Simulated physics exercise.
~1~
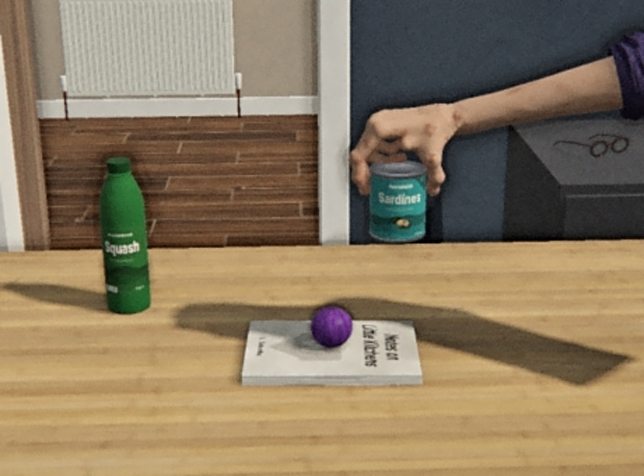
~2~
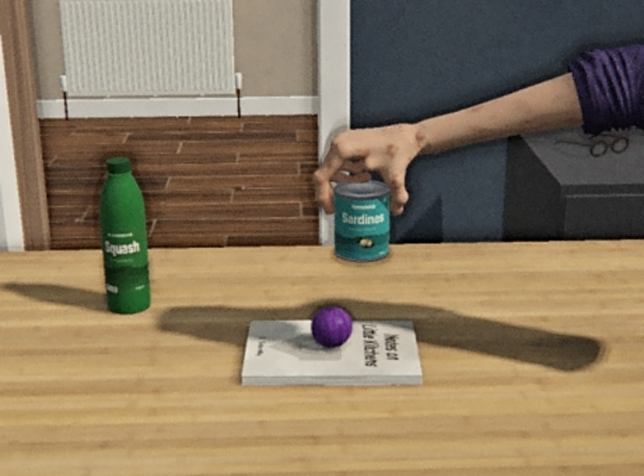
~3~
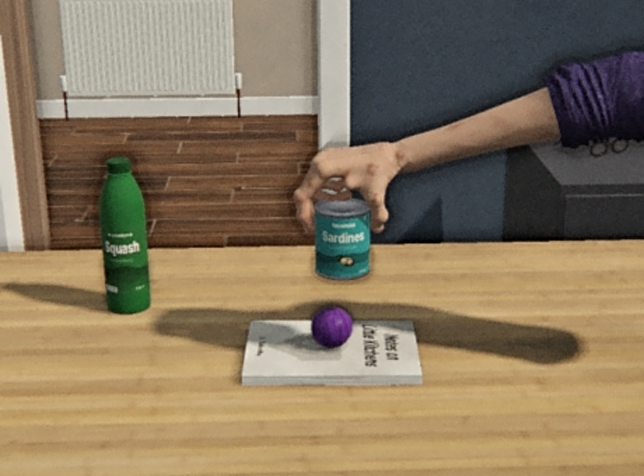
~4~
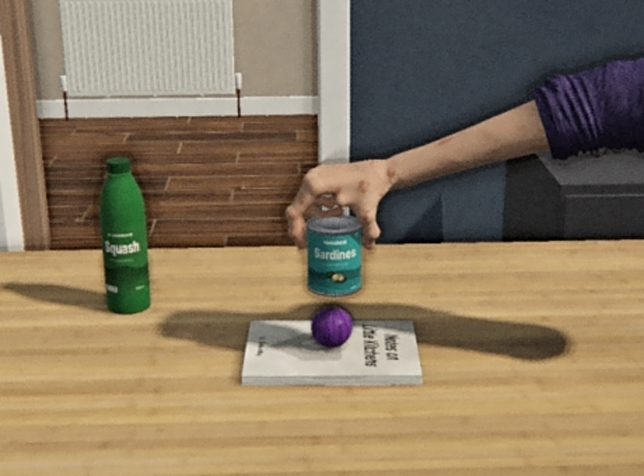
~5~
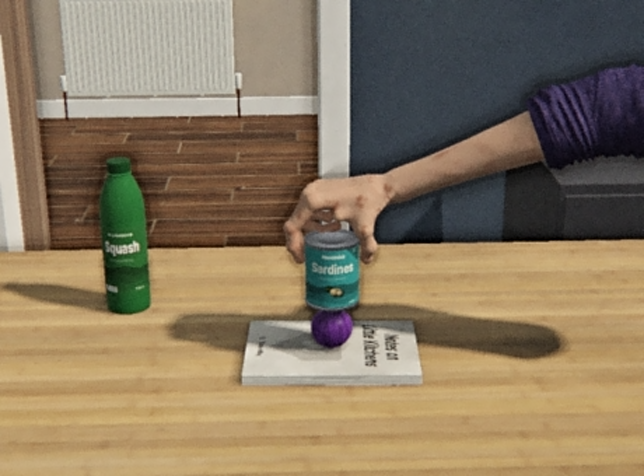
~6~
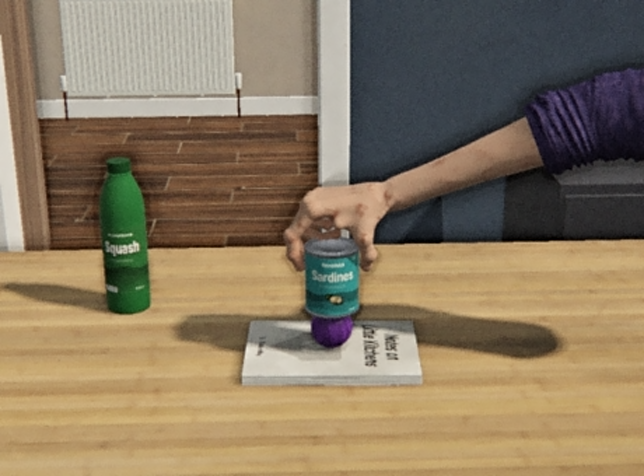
A hand reached in from the right and lowered a turquoise tin of sardines leftward onto a small purple ball-shaped thing resting on a white book, while a green bottle stood still to the left.
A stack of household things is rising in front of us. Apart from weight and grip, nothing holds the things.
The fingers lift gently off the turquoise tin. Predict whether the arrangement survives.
I'd say it fails.
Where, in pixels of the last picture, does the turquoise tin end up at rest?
I'd point to roughly (479, 324).
Then, 0.60 s past the last view, turquoise tin rocked 34° from its first pose near (360, 282).
Then, 0.70 s past the last view, turquoise tin now fallen.
Then, 0.80 s past the last view, things are still on the move.
Then, 1.00 s past the last view, as before.
Finally, fallen, turquoise tin; the other 3 still in place. Final places as the last picture's camera would see them, turquoise tin near (479, 324). The pile comes apart.
